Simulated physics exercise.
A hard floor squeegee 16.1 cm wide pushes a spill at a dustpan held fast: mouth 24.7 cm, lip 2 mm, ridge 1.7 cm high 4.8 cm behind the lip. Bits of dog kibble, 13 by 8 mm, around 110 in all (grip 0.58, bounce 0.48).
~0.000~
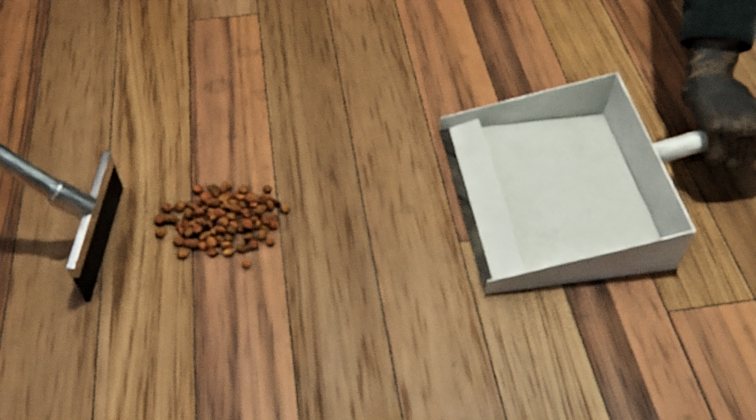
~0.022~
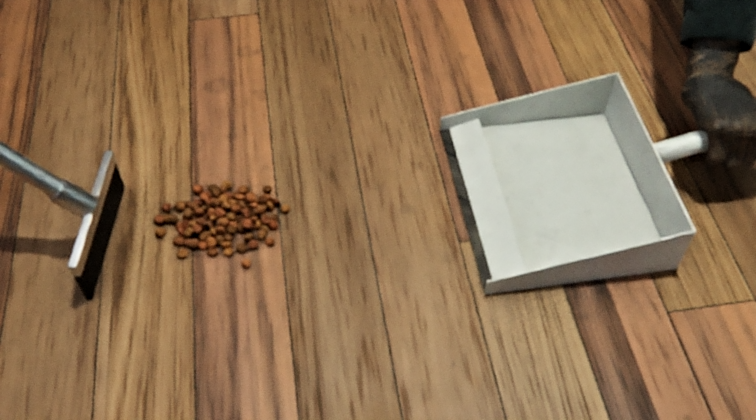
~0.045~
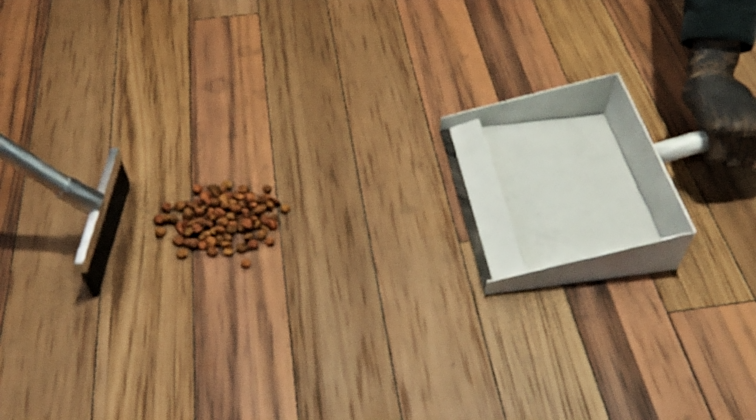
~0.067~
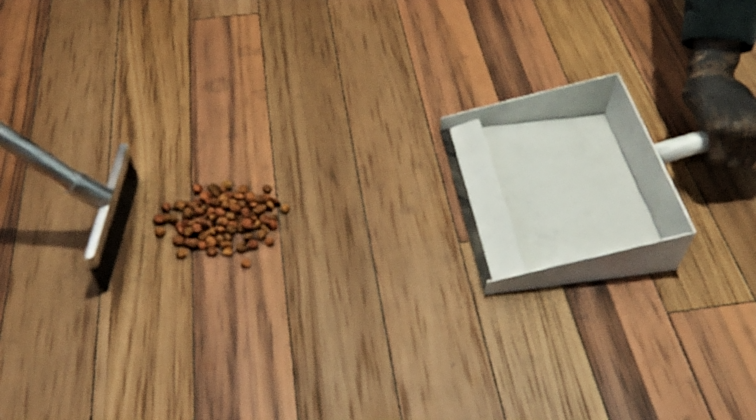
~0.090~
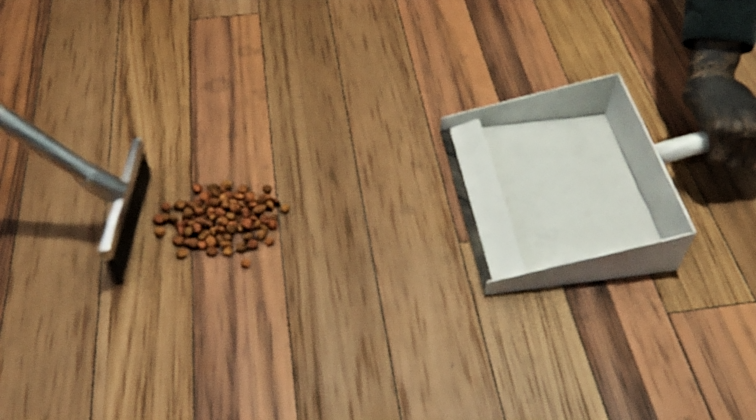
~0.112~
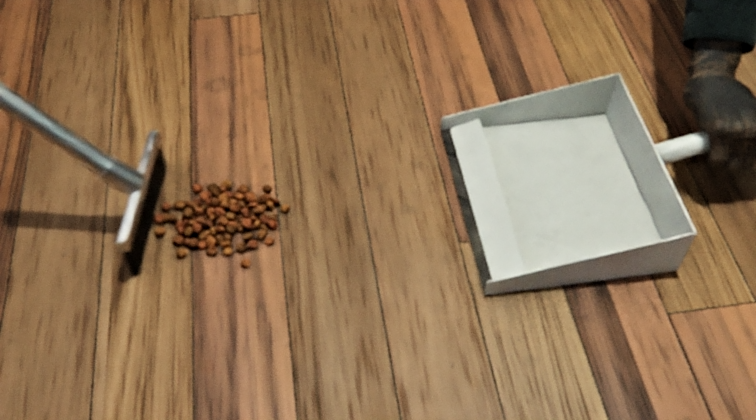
On a wooden floor, a squeegee slides right toward brown kibble while a gloved hand holds a dustpan.
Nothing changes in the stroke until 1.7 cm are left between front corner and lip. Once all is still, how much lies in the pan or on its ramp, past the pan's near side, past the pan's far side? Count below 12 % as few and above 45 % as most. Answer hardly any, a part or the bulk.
Pan: Hardly any, near side: Hardly any, far side: A part.
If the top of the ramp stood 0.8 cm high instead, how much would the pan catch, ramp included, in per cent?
Then about 0 per cent.
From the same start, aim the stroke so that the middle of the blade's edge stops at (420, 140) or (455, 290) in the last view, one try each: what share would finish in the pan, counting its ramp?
Some 15 and 20 per cent.
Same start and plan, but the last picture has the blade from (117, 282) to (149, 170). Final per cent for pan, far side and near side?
Pan 5, far 0, near 25.
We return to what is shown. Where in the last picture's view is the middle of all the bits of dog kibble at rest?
Near (355, 196).
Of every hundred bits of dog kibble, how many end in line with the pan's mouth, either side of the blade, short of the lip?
Roughly 80 per cent.
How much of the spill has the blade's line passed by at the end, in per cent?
Roughly 65 per cent.
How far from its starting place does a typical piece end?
About 14 cm.
After 0.31 s, middle of the blade 20 cm from the lip; 0 % over the lip, far side 0 %, near side 0 %.
After 0.45 s, middle of the blade 8 cm from the lip; 0 % over the lip, far side 10 %, near side 0 %.
Then, at 0.71 s, middle of the blade 3 cm from the lip; 0 % over the lip, far side 20 %, near side 0 %.
By 1.1 s all is still; pan 0 %, near side 0 %, far side 20 %, in front of the lip or behind the blade 80 %.
